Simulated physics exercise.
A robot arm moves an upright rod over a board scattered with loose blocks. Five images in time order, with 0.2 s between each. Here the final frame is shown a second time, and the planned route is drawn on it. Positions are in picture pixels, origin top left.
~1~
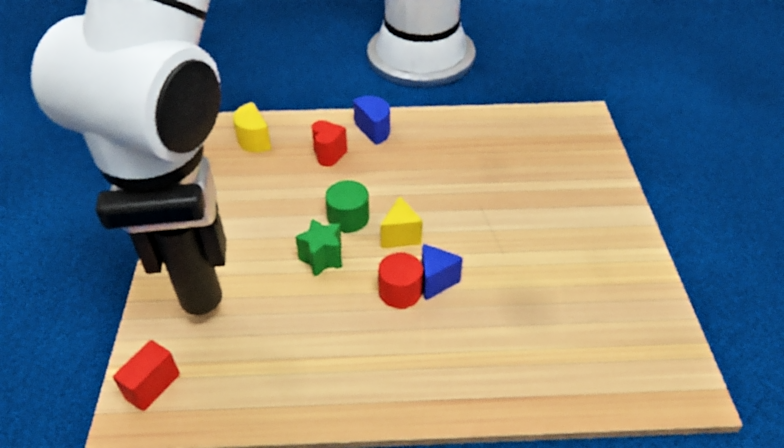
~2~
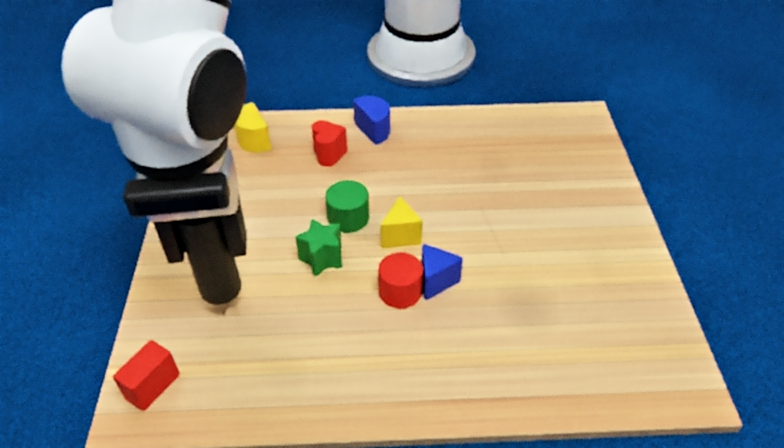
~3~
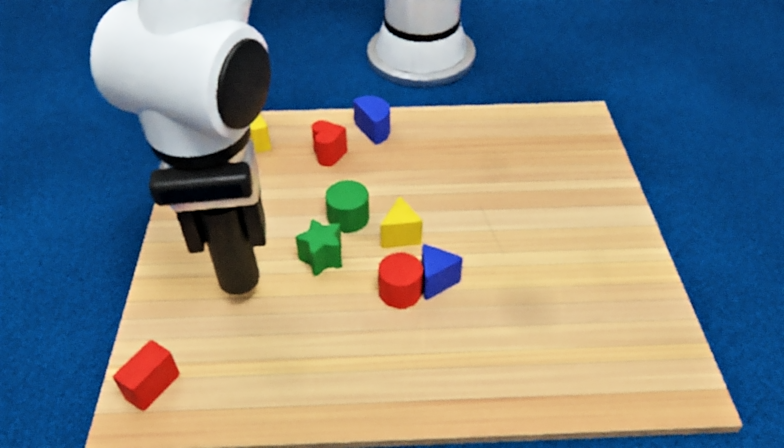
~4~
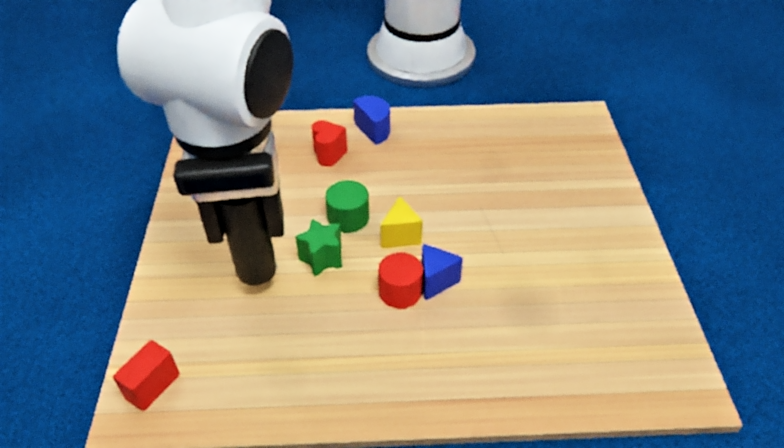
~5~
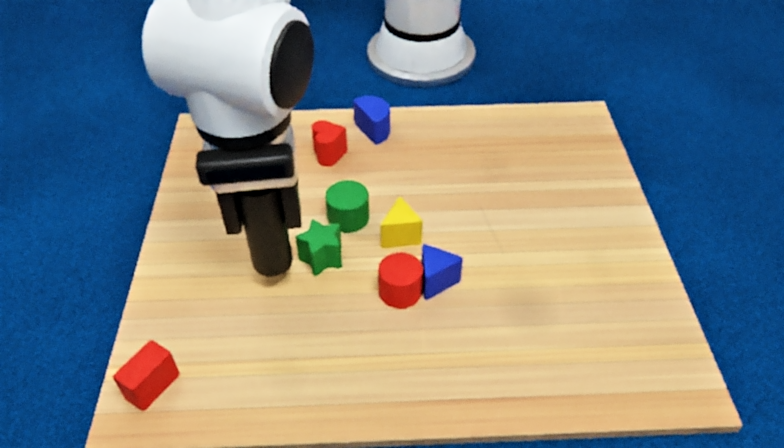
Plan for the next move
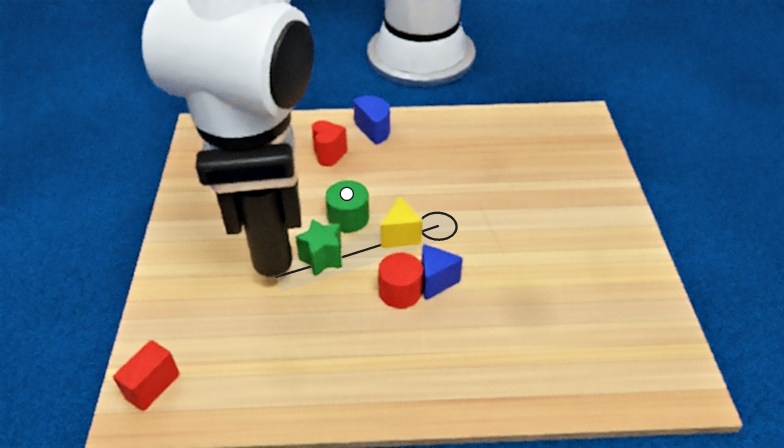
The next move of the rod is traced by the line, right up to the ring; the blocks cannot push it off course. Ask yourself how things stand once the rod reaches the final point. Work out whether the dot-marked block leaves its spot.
The block you're asking about gets moved.
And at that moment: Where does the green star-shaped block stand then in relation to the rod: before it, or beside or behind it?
I predict the rod still has it in front.
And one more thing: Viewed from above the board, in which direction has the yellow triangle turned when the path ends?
It turns counter-clockwise.
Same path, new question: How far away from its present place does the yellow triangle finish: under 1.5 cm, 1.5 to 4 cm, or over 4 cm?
The best fit is over 4 cm.
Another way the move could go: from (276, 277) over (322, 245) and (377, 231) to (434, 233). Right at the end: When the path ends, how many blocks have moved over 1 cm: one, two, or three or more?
That makes 3 blocks or more.
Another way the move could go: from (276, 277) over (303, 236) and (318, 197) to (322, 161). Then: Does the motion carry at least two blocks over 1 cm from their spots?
That would be a yes.
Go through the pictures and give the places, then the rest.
Lower end of the rod at (202, 300), tops of blocks, green star-shaped block at (320, 235), green cylinder at (347, 194), red cylinder at (401, 268), yellow triangle at (401, 213), in the first picture.
Rod at (221, 290), blocks as before, in the second picture.
Rod at (240, 280), blocks as before, in the third picture.
Rod at (257, 271), blocks as before, in the fourth picture.
Rod at (273, 263), green star-shaped block at (320, 235), green cylinder at (347, 194), red cylinder at (401, 268), yellow triangle at (401, 213), in the fifth picture.
The drawn path runs from (276, 277) to (438, 226); the dot is on the green cylinder.
On the path given first. One third of the way, rod at (332, 245); green star-shaped block at (362, 220); green cylinder at (352, 189).
Two thirds of the way, rod at (388, 228); green star-shaped block at (415, 203); green cylinder at (353, 188); yellow triangle at (445, 193), turned 25° anticlockwise.
At the end, rod at (439, 212); green star-shaped block at (464, 186); green cylinder at (353, 188); red cylinder not moved; yellow triangle at (492, 176), turned 30° anticlockwise.
